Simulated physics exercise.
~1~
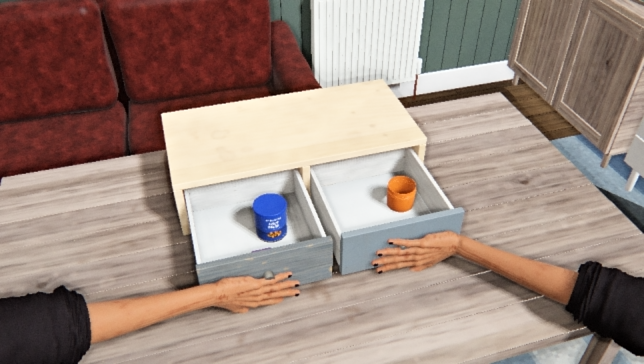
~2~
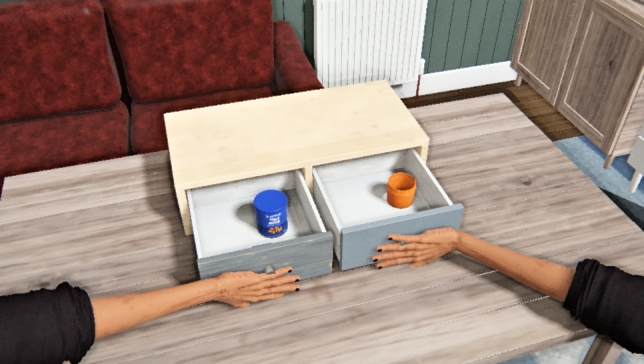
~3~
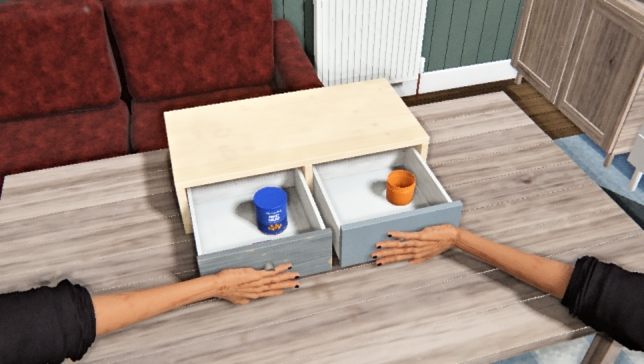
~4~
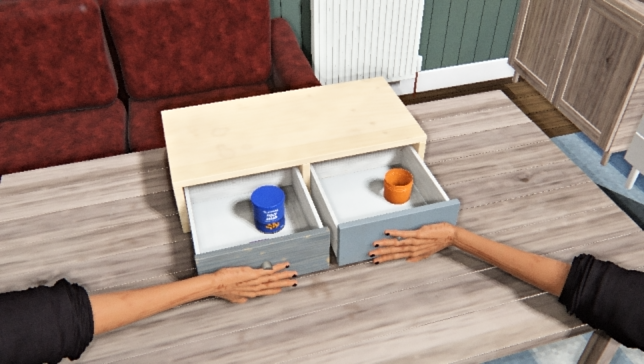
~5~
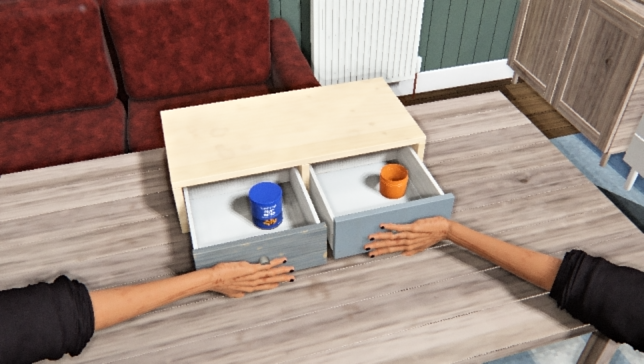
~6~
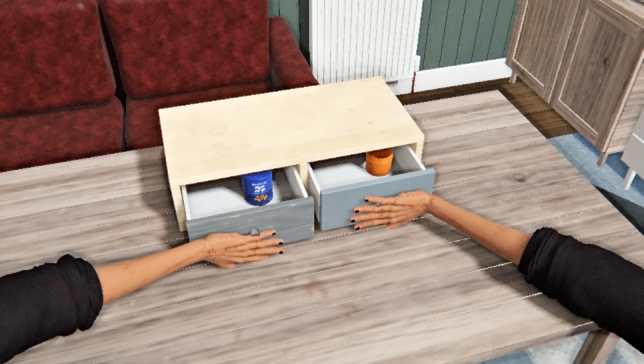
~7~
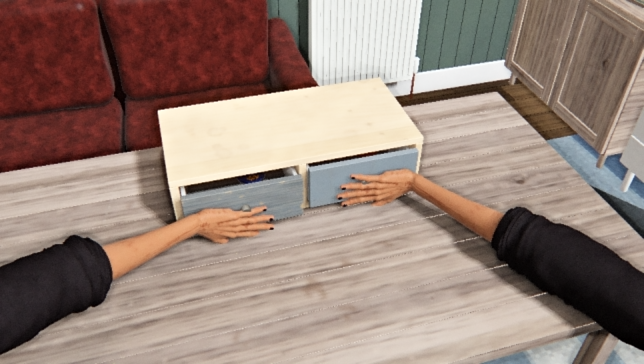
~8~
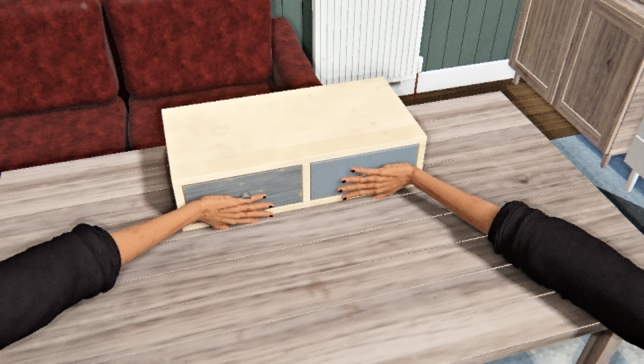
Two hands pushing side-by-side drawers holding a blue pot and an orange beaker into a pale wooden chest until both close.
